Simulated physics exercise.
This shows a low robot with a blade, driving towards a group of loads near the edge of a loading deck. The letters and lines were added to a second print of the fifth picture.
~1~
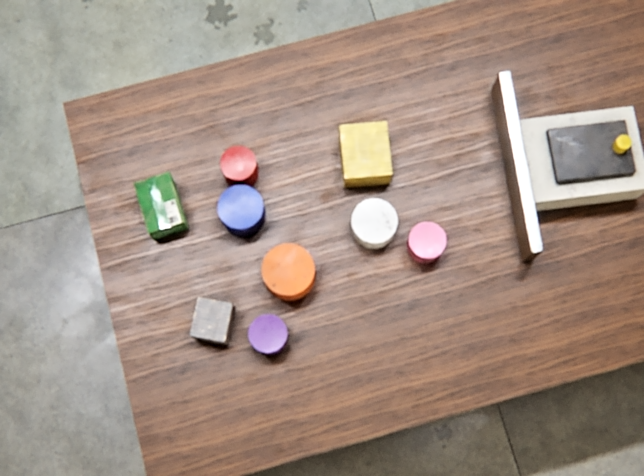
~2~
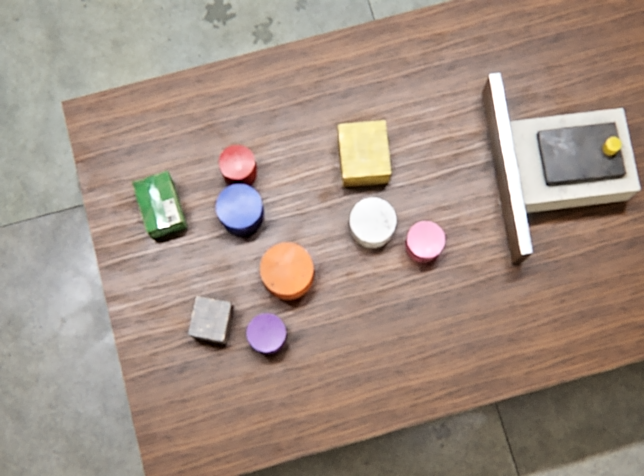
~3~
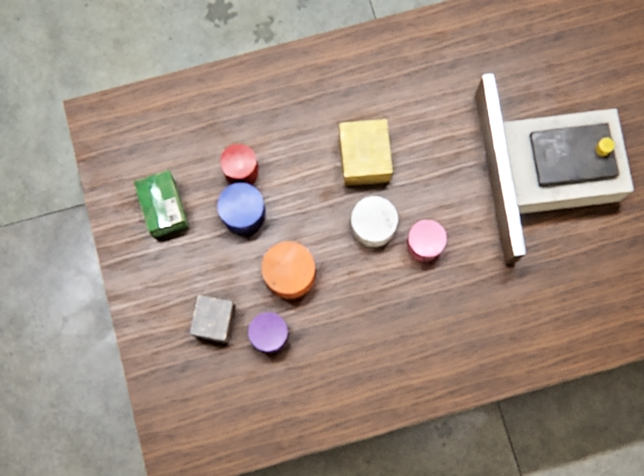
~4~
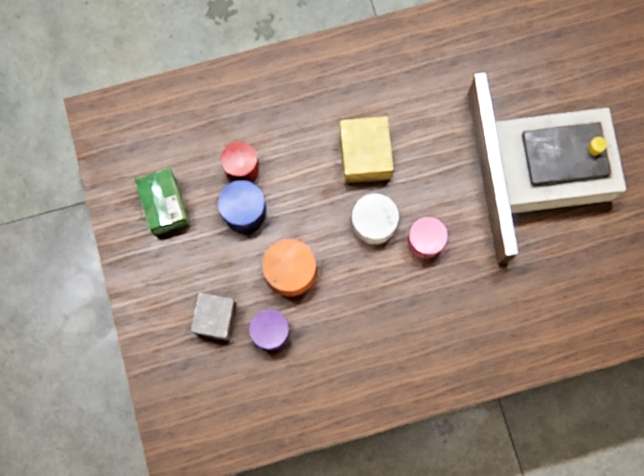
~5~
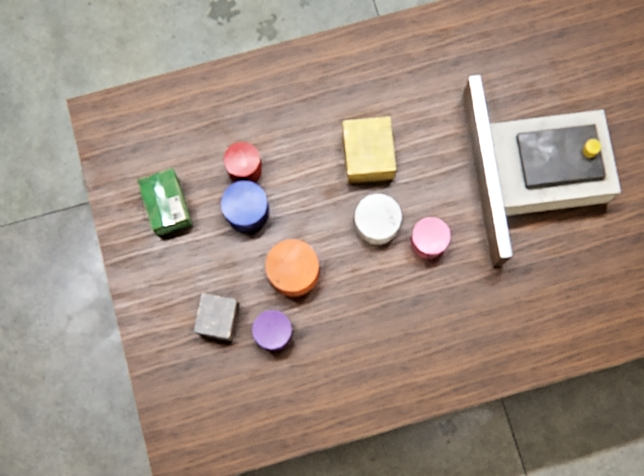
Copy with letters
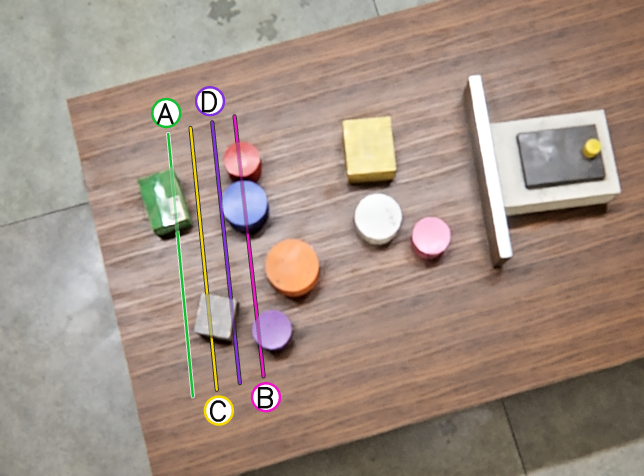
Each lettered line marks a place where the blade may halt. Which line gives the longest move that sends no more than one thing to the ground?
It should halt at A.
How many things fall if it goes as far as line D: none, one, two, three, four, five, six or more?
The count is none.
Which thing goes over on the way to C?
The green parcel.
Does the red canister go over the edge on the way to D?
By then, no.
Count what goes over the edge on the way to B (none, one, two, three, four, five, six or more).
By then, none.
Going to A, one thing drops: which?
The green parcel.
On the marked copy, A at (180, 261); B at (249, 242); C at (203, 254); D at (226, 248).
Taking A. A third of the way, robot (444, 187); yellow crate (342, 158); pink pail (361, 254).
Two thirds of the way, robot (332, 217); green parcel (154, 203); grey crate (206, 329).
When it is over, robot (243, 242); green parcel over the edge; blue canister (104, 240); one fallen.
As for the rest, B is within the limit but short; C is within the limit but short; D is within the limit but short.
